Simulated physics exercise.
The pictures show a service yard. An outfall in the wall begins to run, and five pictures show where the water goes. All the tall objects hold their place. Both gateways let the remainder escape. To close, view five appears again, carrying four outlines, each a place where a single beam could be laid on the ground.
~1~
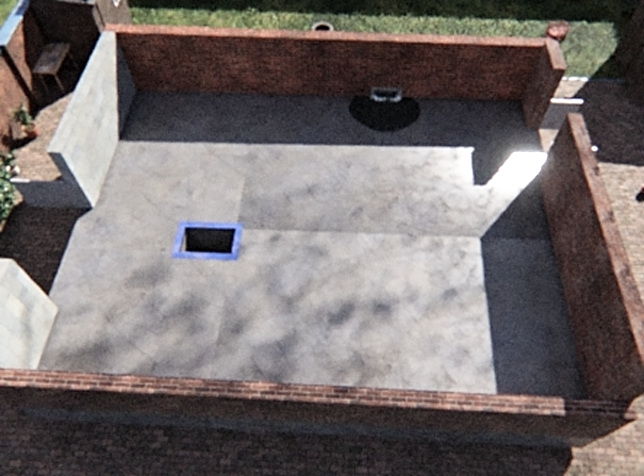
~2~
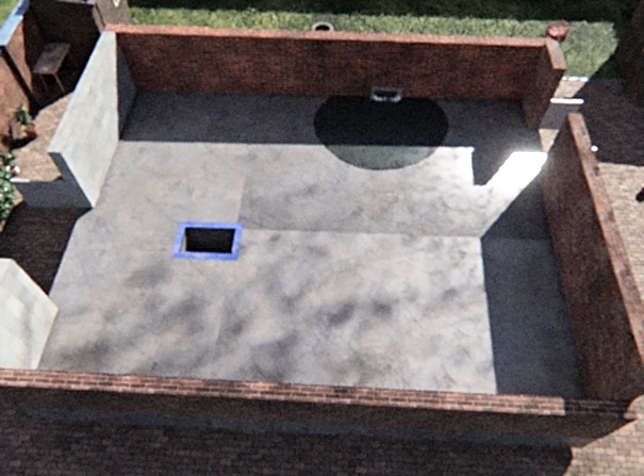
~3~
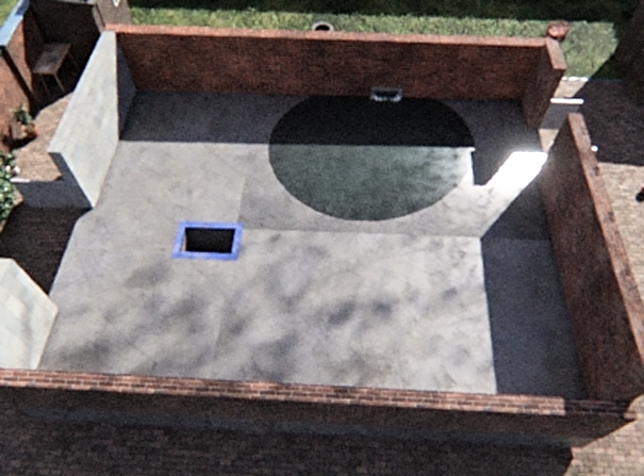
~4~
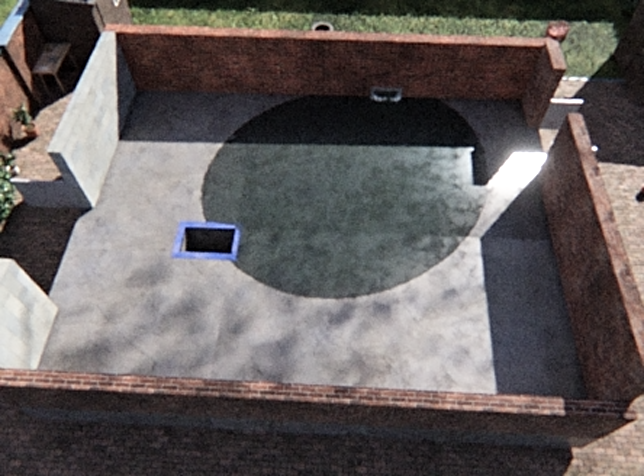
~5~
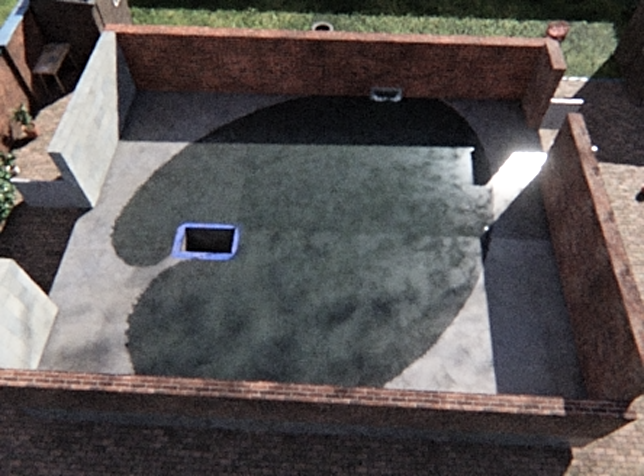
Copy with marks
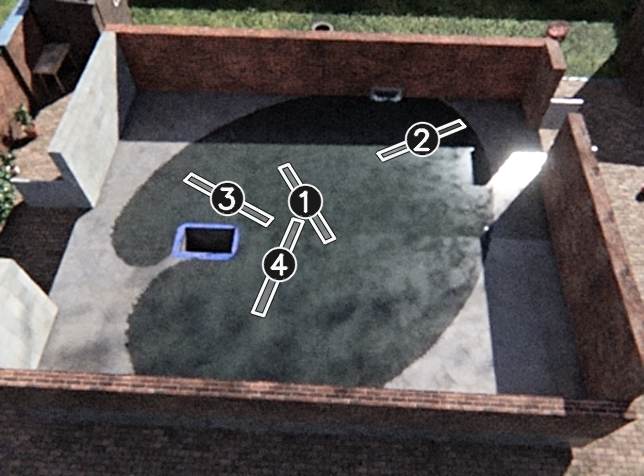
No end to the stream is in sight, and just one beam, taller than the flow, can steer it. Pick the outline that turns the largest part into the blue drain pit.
Choose 2.
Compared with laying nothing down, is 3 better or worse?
Worse.
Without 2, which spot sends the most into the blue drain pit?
That would be 4.
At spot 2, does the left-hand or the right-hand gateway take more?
The left gate.
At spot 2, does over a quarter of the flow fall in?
Yes, it does.
In white, 1 from (283, 166) to (329, 240); 2 from (380, 156) to (462, 123); 3 from (188, 177) to (269, 221); 4 from (258, 313) to (298, 220).
With 1, about 11 % of the stream goes into the blue drain pit, about 86 % out by the gates.
With 2, about 32 % of the stream goes into the blue drain pit, about 62 % out by the gates.
With 3, about 9 % of the stream goes into the blue drain pit, about 89 % out by the gates.
With 4, about 23 % of the stream goes into the blue drain pit, about 73 % out by the gates.
